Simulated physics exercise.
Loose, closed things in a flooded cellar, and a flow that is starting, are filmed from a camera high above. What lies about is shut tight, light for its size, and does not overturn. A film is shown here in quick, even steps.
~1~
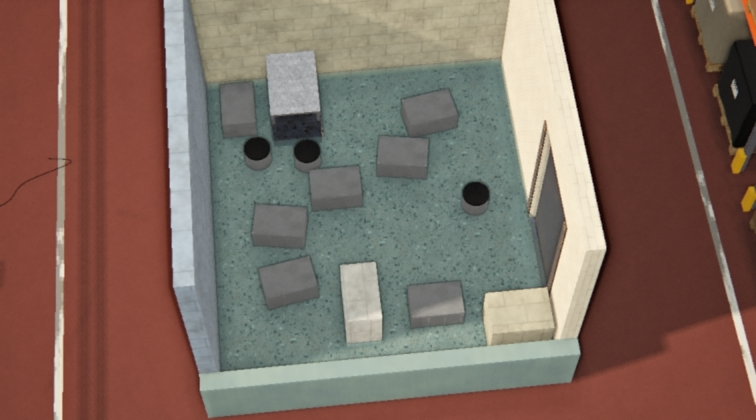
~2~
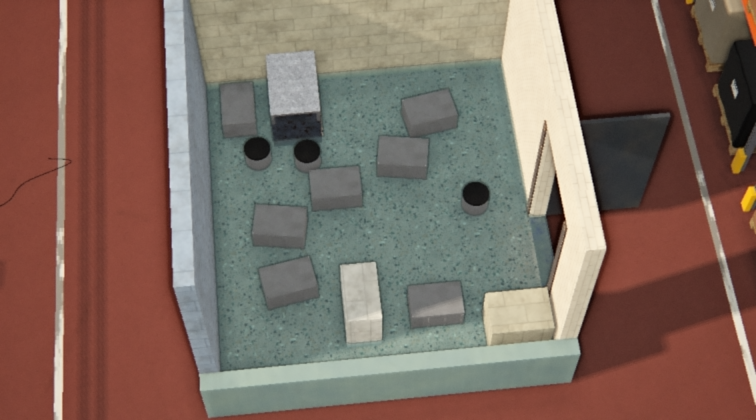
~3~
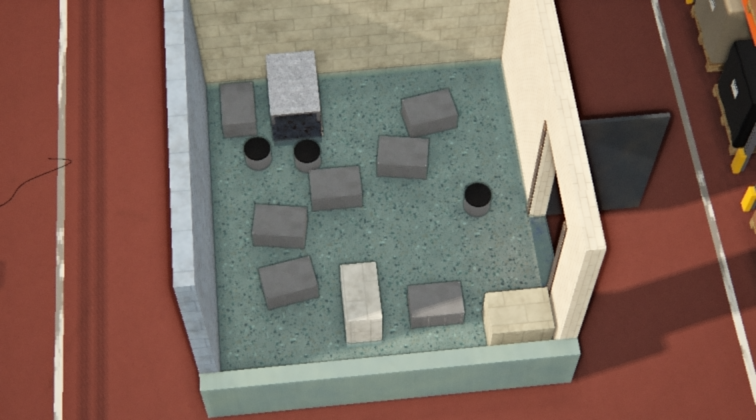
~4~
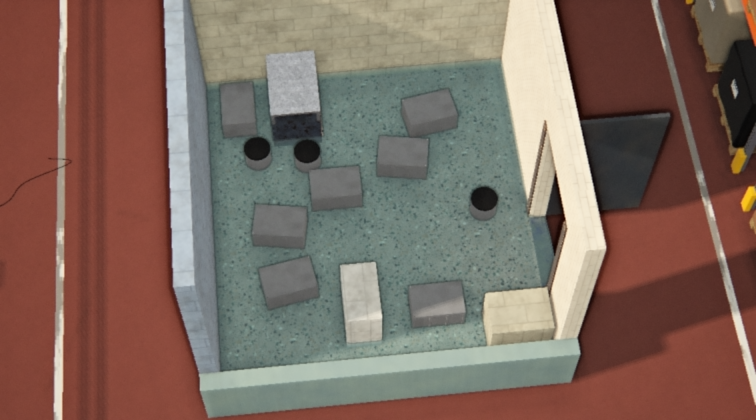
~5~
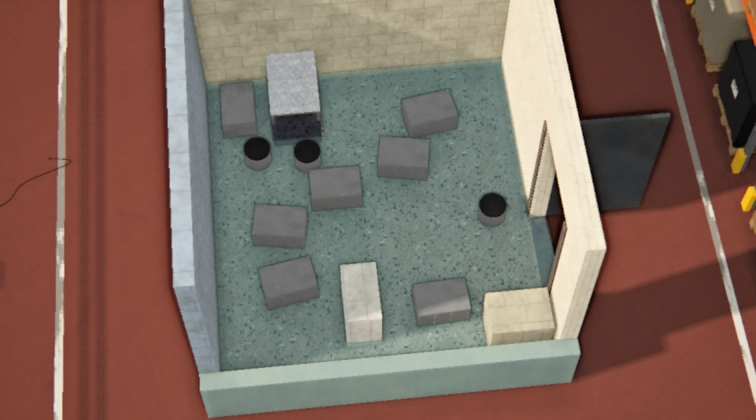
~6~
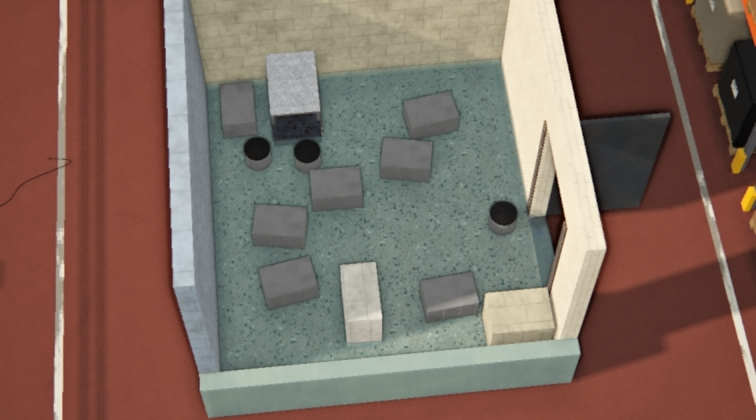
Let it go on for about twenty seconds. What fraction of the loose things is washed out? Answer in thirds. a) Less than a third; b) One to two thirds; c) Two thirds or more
b.
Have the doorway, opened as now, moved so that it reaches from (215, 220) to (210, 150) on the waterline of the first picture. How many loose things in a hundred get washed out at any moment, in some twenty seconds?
I'd say some 70 in a hundred.
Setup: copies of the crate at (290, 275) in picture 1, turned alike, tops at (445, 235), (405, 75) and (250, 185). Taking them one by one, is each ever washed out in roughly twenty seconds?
In turn: Through, still in, left behind.
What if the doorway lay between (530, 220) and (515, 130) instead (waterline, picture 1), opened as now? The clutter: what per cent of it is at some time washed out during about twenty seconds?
Roughly 50 in a hundred.
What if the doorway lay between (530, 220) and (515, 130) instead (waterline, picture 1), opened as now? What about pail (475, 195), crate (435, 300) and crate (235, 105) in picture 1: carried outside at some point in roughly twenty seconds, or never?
In the order given, it's escaped, escaped, remains behind.
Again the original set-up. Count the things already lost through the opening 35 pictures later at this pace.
That gives 5.
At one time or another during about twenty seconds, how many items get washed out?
So the number is 5.
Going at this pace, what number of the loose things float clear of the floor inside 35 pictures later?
So that is 5.
A moment on, 1 of 10 are out; 9 afloat.
Next, 2 of 10 are out; 8 afloat.
Later, 5 of 10 are out; 5 afloat.
In the end, 5 of 10 are out; 5 afloat.
